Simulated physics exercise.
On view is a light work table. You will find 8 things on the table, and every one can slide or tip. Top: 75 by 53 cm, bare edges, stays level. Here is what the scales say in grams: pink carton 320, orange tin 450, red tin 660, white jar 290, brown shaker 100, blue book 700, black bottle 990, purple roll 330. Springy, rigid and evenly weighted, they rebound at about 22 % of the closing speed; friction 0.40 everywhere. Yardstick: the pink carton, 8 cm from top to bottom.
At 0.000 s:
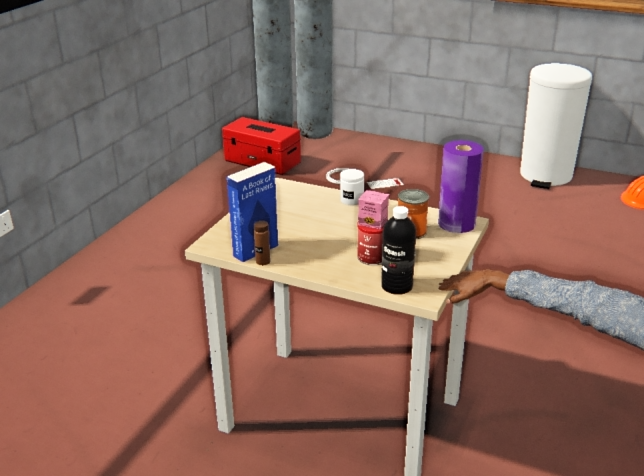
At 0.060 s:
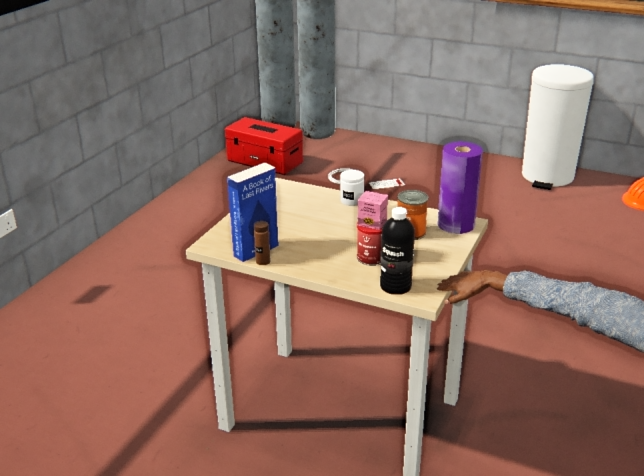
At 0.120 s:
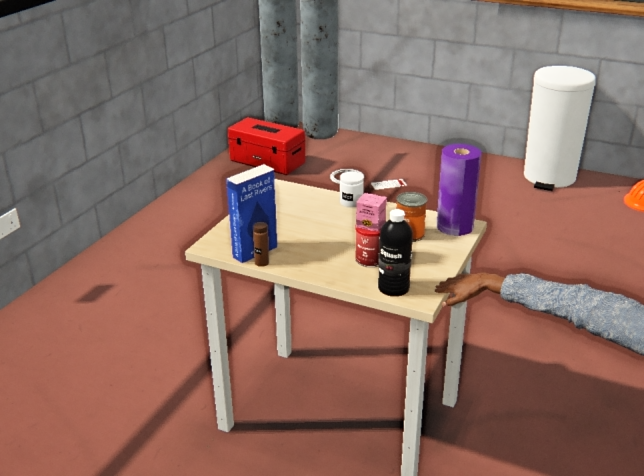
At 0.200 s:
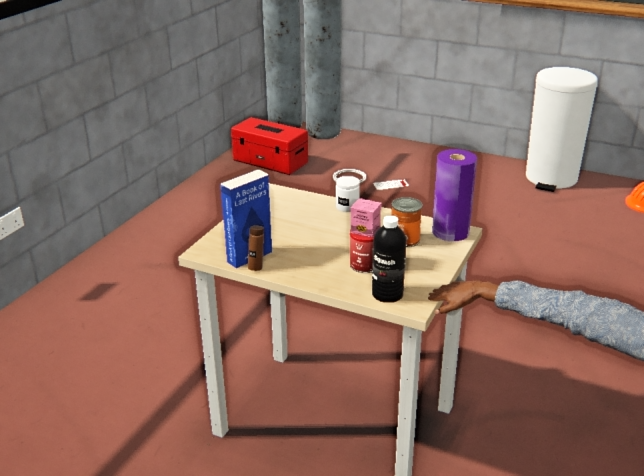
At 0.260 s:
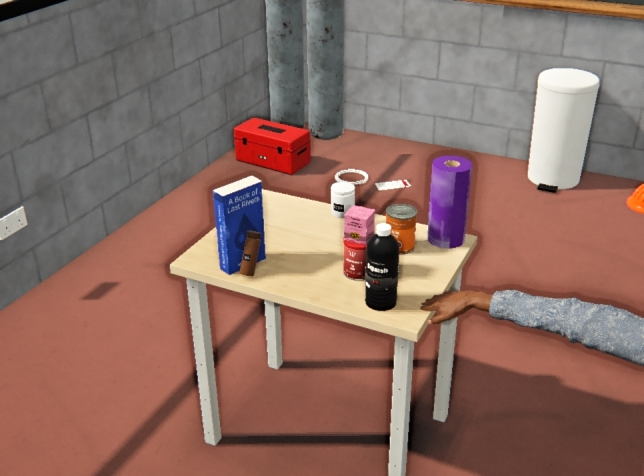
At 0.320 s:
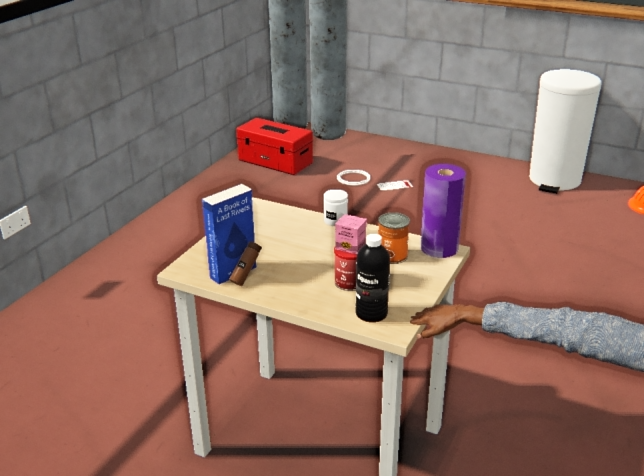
In the video, a hand at the right edge of a light wooden table holding a blue book, bottles and other containers shifts it toward the lower left, and the small brown shaker leans increasingly to the right.
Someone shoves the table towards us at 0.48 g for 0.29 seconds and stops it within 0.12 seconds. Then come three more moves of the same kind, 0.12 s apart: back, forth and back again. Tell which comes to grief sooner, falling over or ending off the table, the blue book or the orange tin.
It is the former one.
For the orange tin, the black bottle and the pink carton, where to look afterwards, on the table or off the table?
Afterwards, the orange tin stays on its support, the black bottle leaves its support, and the pink carton leaves its support.
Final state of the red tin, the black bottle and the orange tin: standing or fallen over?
Outcome noted - the red tin ends up fallen, the black bottle ends up fallen, the orange tin survives without falling.
After 0.82 s, table shifted 15 cm; pink carton, brown shaker, blue book and black bottle now off the table; orange tin moved 16 cm near (369, 268); purple roll on its side.
After 1.32 s, table shifted 10 cm; orange tin moved 9 cm near (385, 248); purple roll on its side; red tin moved 13 cm.
After 1.92 s, table shifted 9 cm; red tin and purple roll now off the table; orange tin moved 25 cm near (365, 273); white jar moved 22 cm.
In the end (2.7 s), off the table, pink carton, red tin, brown shaker, blue book, black bottle and purple roll; not toppled but over 5 cm from the start, orange tin and white jar. At the end, from the last picture's camera, orange tin near (387, 245). Blue book went at 0.62 s; orange tin was never lost.
